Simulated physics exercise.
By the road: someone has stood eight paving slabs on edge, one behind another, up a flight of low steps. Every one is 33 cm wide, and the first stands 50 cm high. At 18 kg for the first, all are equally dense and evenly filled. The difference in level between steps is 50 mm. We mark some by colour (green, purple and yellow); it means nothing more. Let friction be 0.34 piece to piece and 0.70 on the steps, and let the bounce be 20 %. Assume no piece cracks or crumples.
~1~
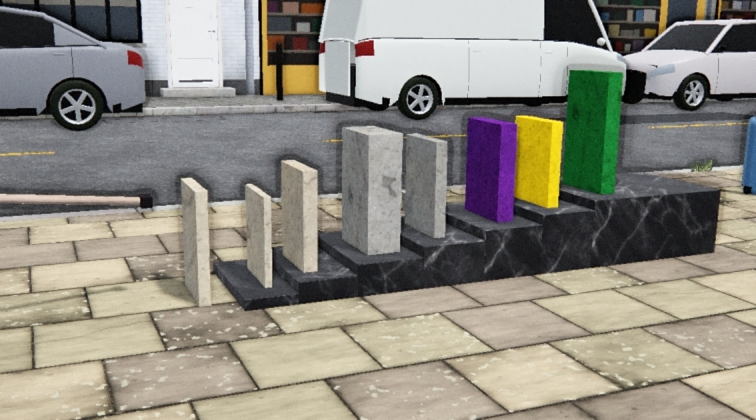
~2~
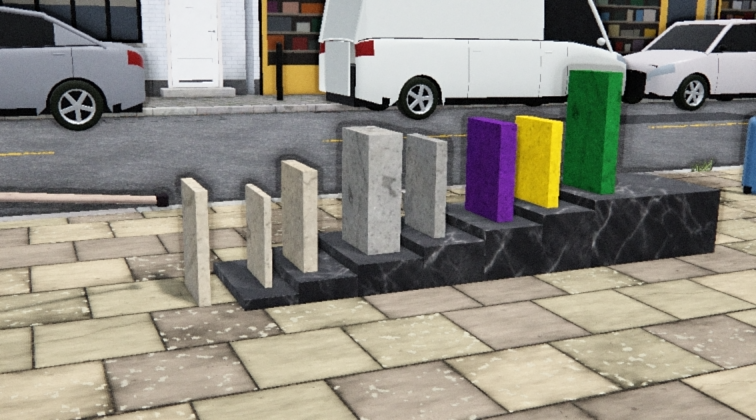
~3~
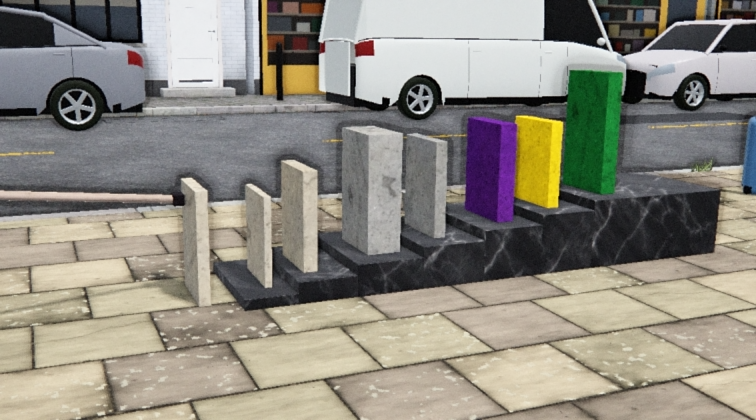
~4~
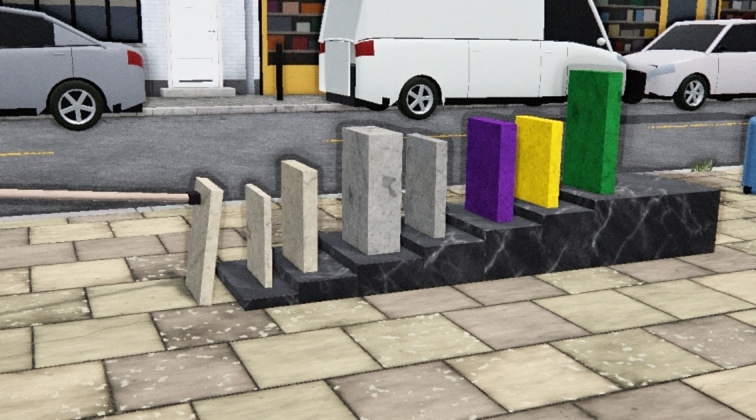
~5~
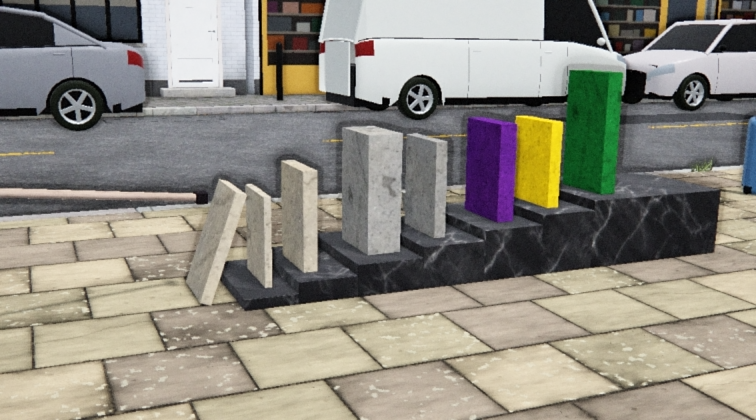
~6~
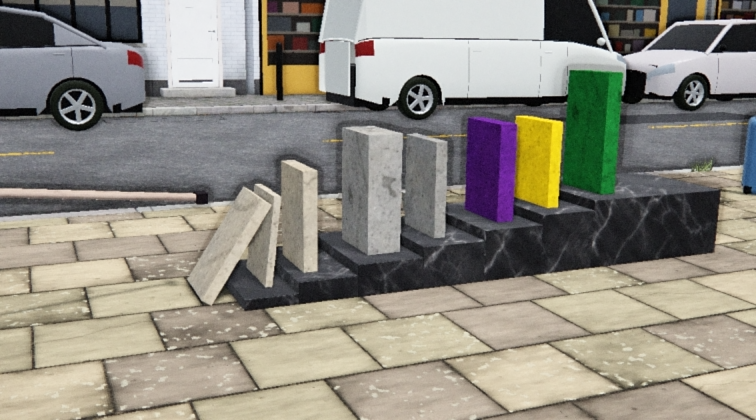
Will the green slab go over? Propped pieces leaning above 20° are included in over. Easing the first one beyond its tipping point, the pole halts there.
No.
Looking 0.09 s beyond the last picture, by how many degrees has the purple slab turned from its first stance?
Angle at that time, about 0 degrees.
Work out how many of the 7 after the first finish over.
2.
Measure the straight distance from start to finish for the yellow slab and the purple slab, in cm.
Yellow ends up 0 cm away; purple ends up 0 cm away.
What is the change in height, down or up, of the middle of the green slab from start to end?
It ends some 0 cm lower.
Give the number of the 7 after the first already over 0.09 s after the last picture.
Tally at that time: 1.
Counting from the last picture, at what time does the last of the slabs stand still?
At roughly 0.5 s.
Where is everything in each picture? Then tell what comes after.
In the first frame (we follow the side turned to the camera), pole end (145, 203) 15 cm from the first slab; green slab (584, 131); purple slab (482, 169); yellow slab (531, 161); no other piece has moved.
The second frame shows pole end (162, 202) 9 cm from the first slab; green slab (584, 131).
The third frame shows pole end (178, 201) 18 mm from the first slab; green slab (584, 131).
The fourth frame shows pole end (194, 200) pushing; green slab (584, 131); no other piece has moved.
The fifth frame shows pole end (201, 199) stopped; green slab (584, 131); no other piece has moved.
The sixth frame shows pole end (201, 199) stopped; green slab (584, 131); purple slab (482, 169); yellow slab (531, 161); steepest lean 7°, the slab at (259, 234); one has shifted.
Then, 0.09 s on from the sixth picture, 1 of the 7 other slabs over; green slab unmoved.
Then, 0.27 s on from the sixth picture, 2 of the 7 other slabs over; green slab unmoved.
Finally, 2 of the 7 other slabs over; green slab unmoved; purple slab unmoved; yellow slab unmoved. Five left standing. Seen by the last camera, middles, green slab near (591, 131), purple slab near (490, 169).
